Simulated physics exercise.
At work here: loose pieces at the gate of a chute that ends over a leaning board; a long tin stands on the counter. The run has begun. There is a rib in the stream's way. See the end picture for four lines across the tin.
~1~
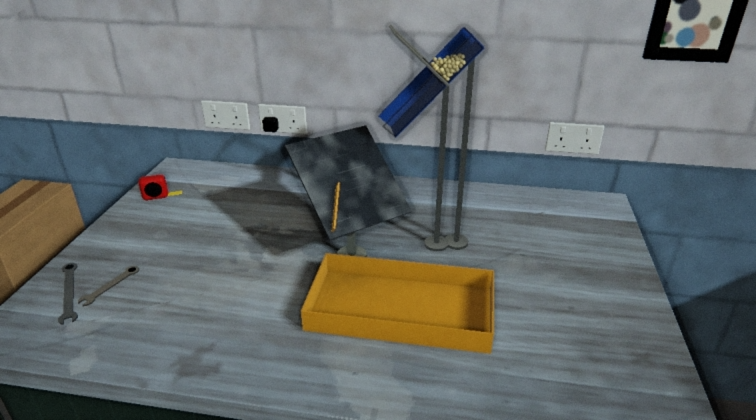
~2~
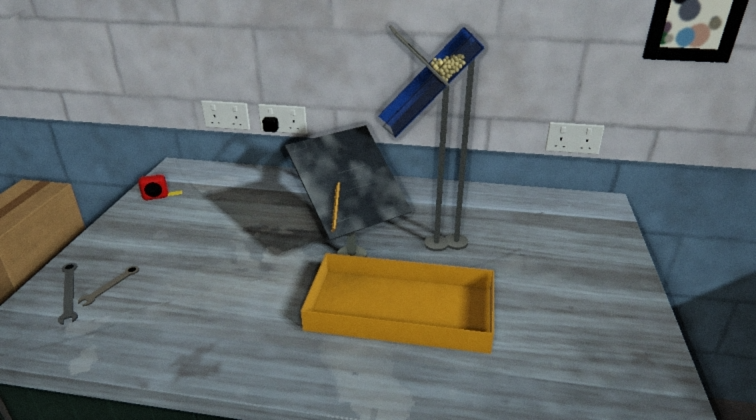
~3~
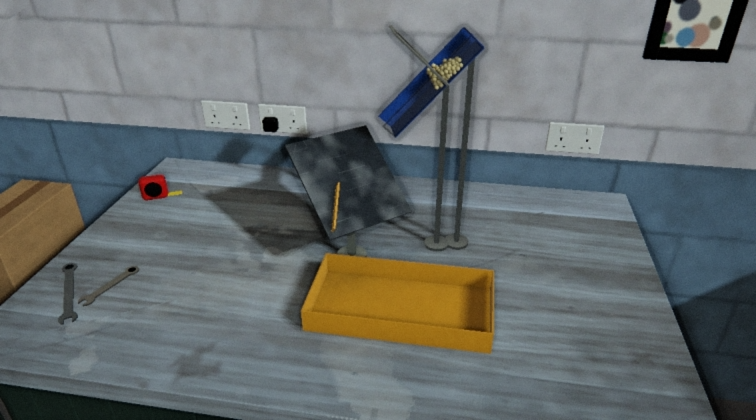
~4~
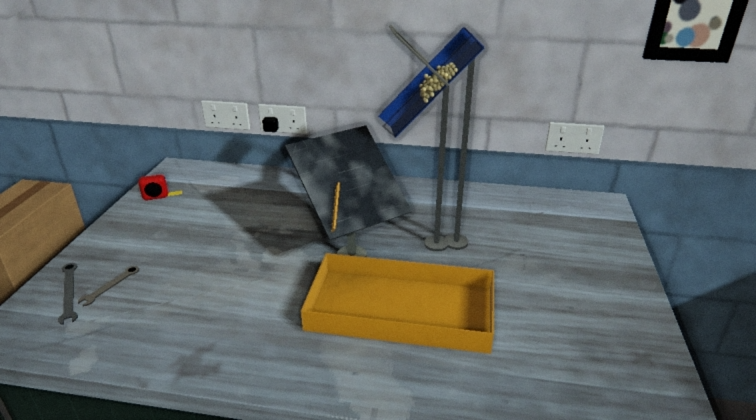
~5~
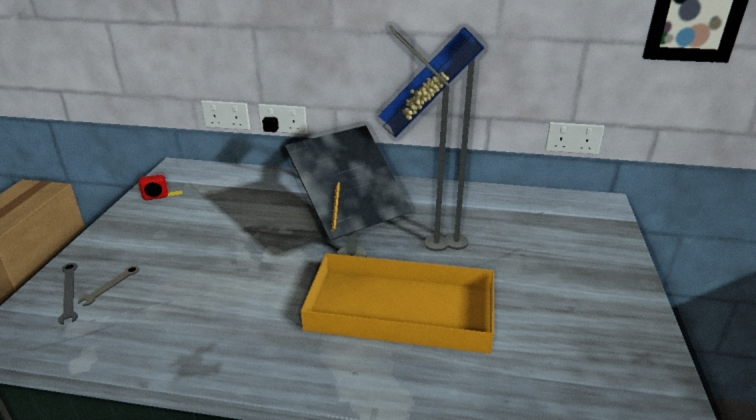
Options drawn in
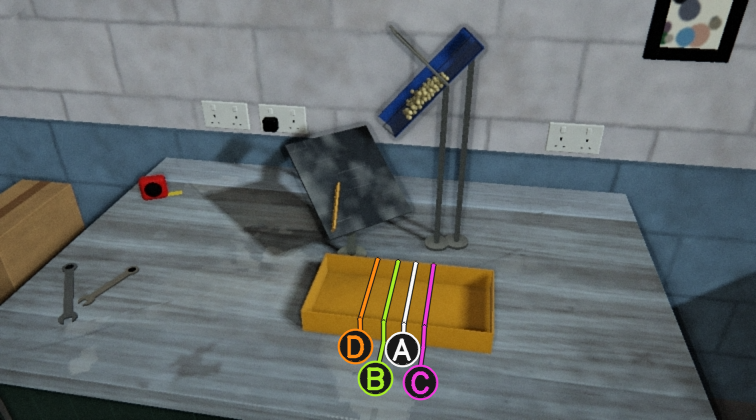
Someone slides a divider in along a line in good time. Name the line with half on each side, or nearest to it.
Take D.
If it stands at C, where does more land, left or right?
The left side.
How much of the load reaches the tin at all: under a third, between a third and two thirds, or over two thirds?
Over two thirds.
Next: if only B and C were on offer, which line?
Line B.
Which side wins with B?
The left side.
On the marked copy, line A crosses the front rim at (404, 323); line B crosses the front rim at (383, 321); line C crosses the front rim at (424, 325); line D crosses the front rim at (360, 318).
With A, of what is caught, almost all on the left of the divider, about a tenth on the right.
With B, of what is caught, the larger part on the left of the divider, roughly a quarter on the right.
With C, of what is caught, every piece on the left of the divider, not one piece on the right.
With D, of what is caught, roughly half on the left of the divider, roughly half on the right.
